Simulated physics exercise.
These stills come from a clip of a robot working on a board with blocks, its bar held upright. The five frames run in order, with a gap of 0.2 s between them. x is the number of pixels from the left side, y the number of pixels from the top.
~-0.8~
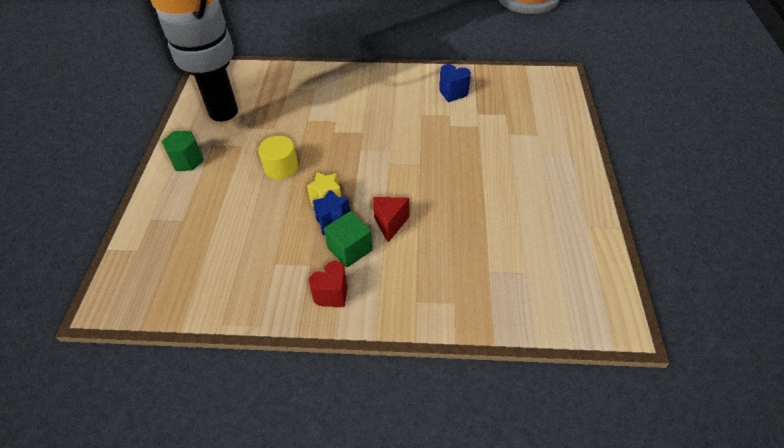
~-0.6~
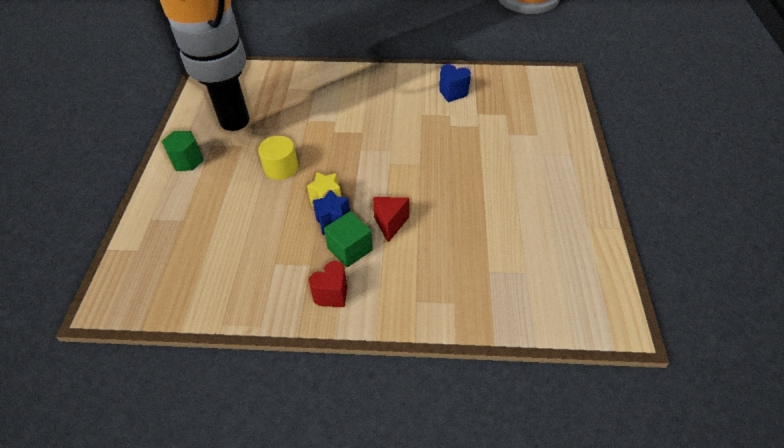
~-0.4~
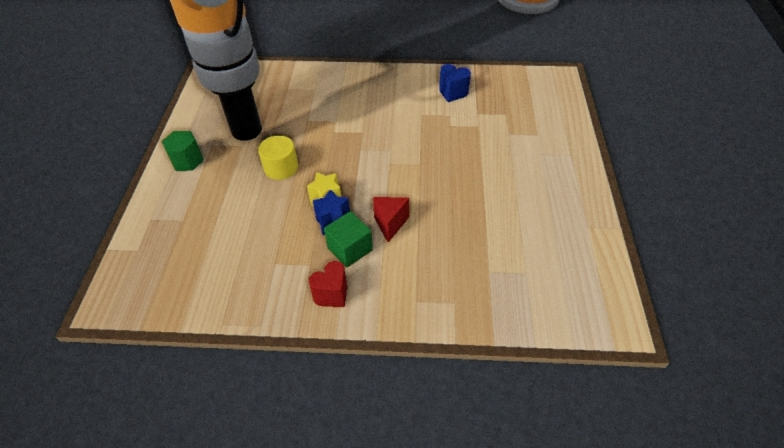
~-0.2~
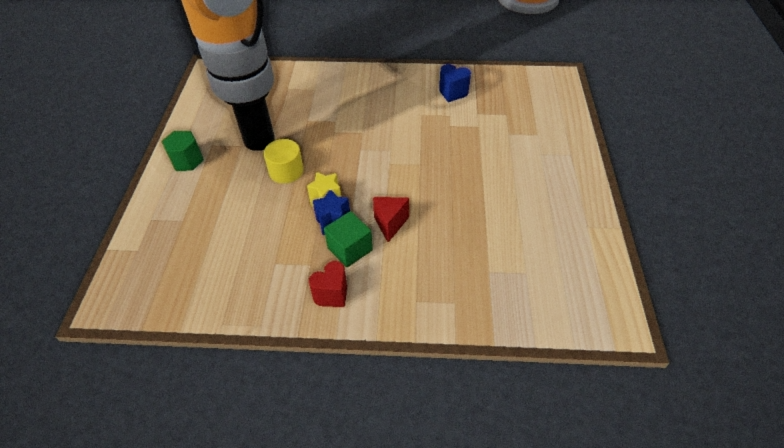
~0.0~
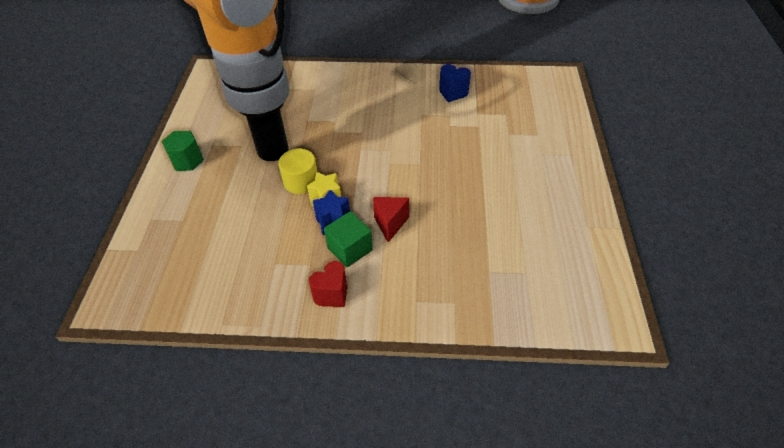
A robot arm with a black tip moved down and to the right across a wooden board, then pushed the yellow round block toward the yellow star while the other blocks stayed still.
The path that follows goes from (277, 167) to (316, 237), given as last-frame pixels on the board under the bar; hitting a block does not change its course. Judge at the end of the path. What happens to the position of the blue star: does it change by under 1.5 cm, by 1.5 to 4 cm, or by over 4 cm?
The distance will be 1.5 to 4 cm.
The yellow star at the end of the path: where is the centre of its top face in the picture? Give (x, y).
Answer: (367, 181).
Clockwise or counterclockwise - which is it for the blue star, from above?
Clockwise, looking down.
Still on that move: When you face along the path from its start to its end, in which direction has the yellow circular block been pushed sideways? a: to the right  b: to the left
Answer: B.
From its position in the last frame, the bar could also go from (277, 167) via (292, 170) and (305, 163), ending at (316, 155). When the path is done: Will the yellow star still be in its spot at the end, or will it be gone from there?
It is no longer where it was.
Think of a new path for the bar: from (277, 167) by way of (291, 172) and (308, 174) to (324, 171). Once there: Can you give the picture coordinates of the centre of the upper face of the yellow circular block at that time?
About (342, 169).
What follows on the original path. One third of the way, bar (286, 174); yellow circular block (318, 174); yellow star (346, 183); blue star (340, 205), turned 50° clockwise.
Two thirds of the way, bar (299, 197); yellow circular block (333, 184); yellow star (366, 181), turned 25° anticlockwise; blue star (352, 203), turned 75° clockwise; green four-sided block (349, 232).
At the end, bar (313, 223); yellow circular block (336, 187); yellow star (367, 181), turned 30° anticlockwise; blue star (356, 205), turned 70° clockwise; green four-sided block (349, 233).
